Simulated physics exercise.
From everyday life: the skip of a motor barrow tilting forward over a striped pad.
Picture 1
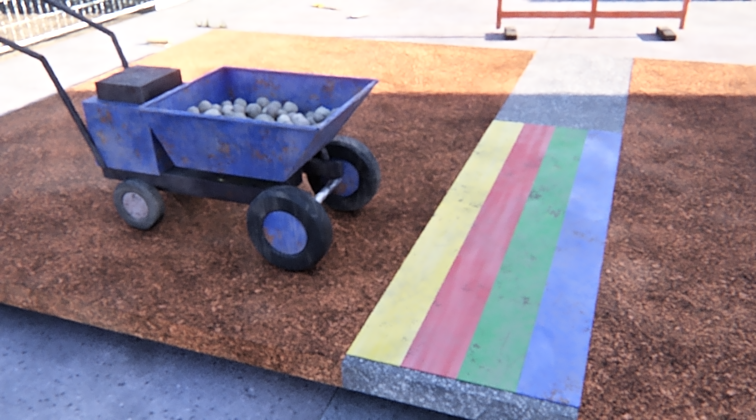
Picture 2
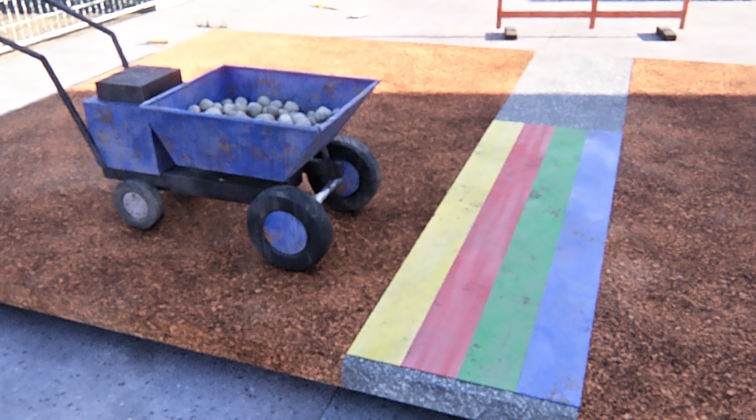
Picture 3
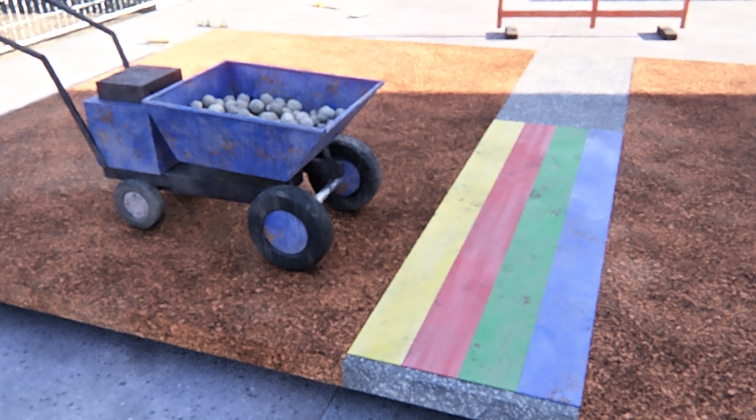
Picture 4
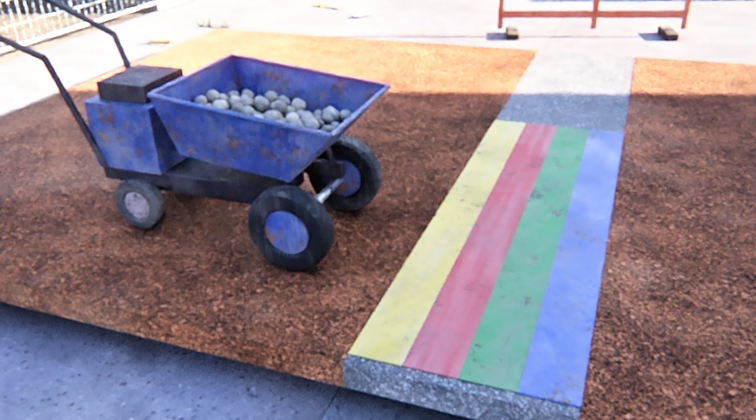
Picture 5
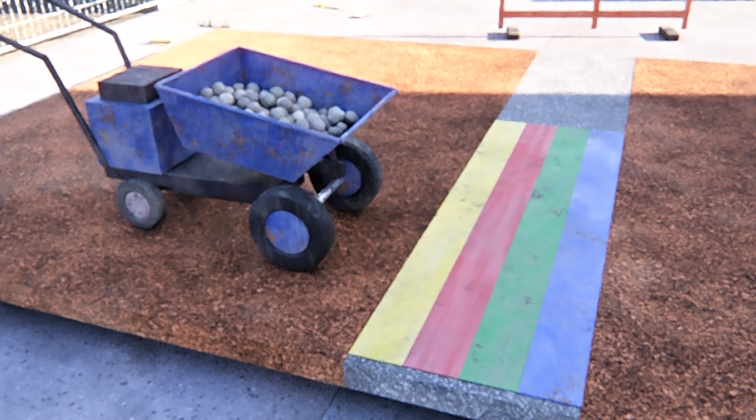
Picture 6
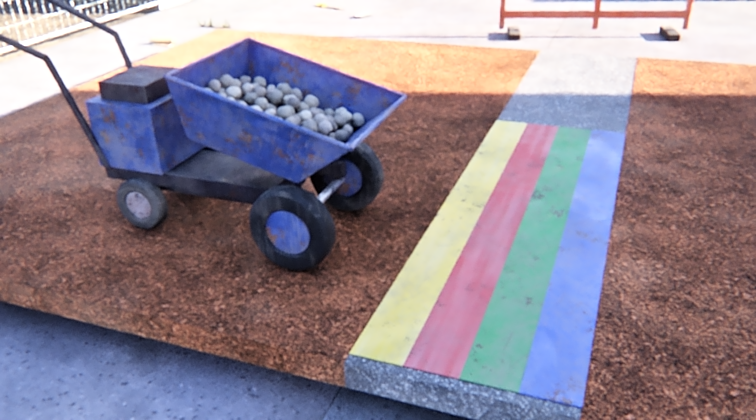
At the start, a blue motor barrow with a level skip full of grey river pebbles stands left of a pad striped yellow, red, green and blue. The skip then tilts gradually forward to the right, its lip lowering toward the pad while the wheels stay still.
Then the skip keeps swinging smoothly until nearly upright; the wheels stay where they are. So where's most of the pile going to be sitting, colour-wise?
Most of it sits on red.
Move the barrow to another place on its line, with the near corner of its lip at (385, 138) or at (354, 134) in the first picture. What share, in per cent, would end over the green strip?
First position: Some 40 percent; second position: Some 30 percent.
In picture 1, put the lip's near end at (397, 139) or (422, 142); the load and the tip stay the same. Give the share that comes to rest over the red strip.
Around 0 % the first time and around 0 % the second.
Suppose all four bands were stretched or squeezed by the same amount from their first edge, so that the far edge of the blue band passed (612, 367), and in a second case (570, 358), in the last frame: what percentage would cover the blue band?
About 10 per cent first, then about 10 per cent.
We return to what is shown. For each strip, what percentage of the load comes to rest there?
The yellow strip gets close to 20, the red strip close to 35, the green strip close to 15 and the blue strip close to 10.
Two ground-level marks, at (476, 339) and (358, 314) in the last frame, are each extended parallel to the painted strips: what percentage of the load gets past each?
Estimate: 30 %, then 90 %.
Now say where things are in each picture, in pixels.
Lip of the skip (317, 130), level; top of the load (240, 119), river pebbles; yellow strip (397, 317); red strip (448, 328); green strip (501, 339); blue strip (558, 351), in the first picture.
Lip of the skip (319, 130), level; top of the load (241, 118), in the second picture.
Lip of the skip (324, 132), tipped barely; top of the load (234, 113), in the third picture.
Lip of the skip (331, 136), tipped a little; top of the load (238, 109), in the fourth picture.
Lip of the skip (340, 141), tipped a little; top of the load (235, 114), in the fifth picture.
Lip of the skip (350, 149), tipped clearly; top of the load (232, 94); yellow strip (400, 317); red strip (451, 328); green strip (504, 339); blue strip (561, 351), in the sixth picture.
Just after the last frame, skip tipped steeply; every one in the skip.
A moment on, skip tipped right over; roughly two thirds in the skip; roughly a quarter over the yellow strip; roughly a quarter over the red strip.
Further on, skip tipped right over; about a tenth in the skip; roughly a quarter over the yellow strip; roughly a third over the red strip; roughly a quarter over the green strip; about a tenth over the blue strip; about a tenth off the paint.
When it is over, skip tipped right over; about a tenth in the skip; roughly a quarter over the yellow strip; roughly a third over the red strip; roughly a quarter over the green strip; about a tenth over the blue strip; about a tenth off the paint.
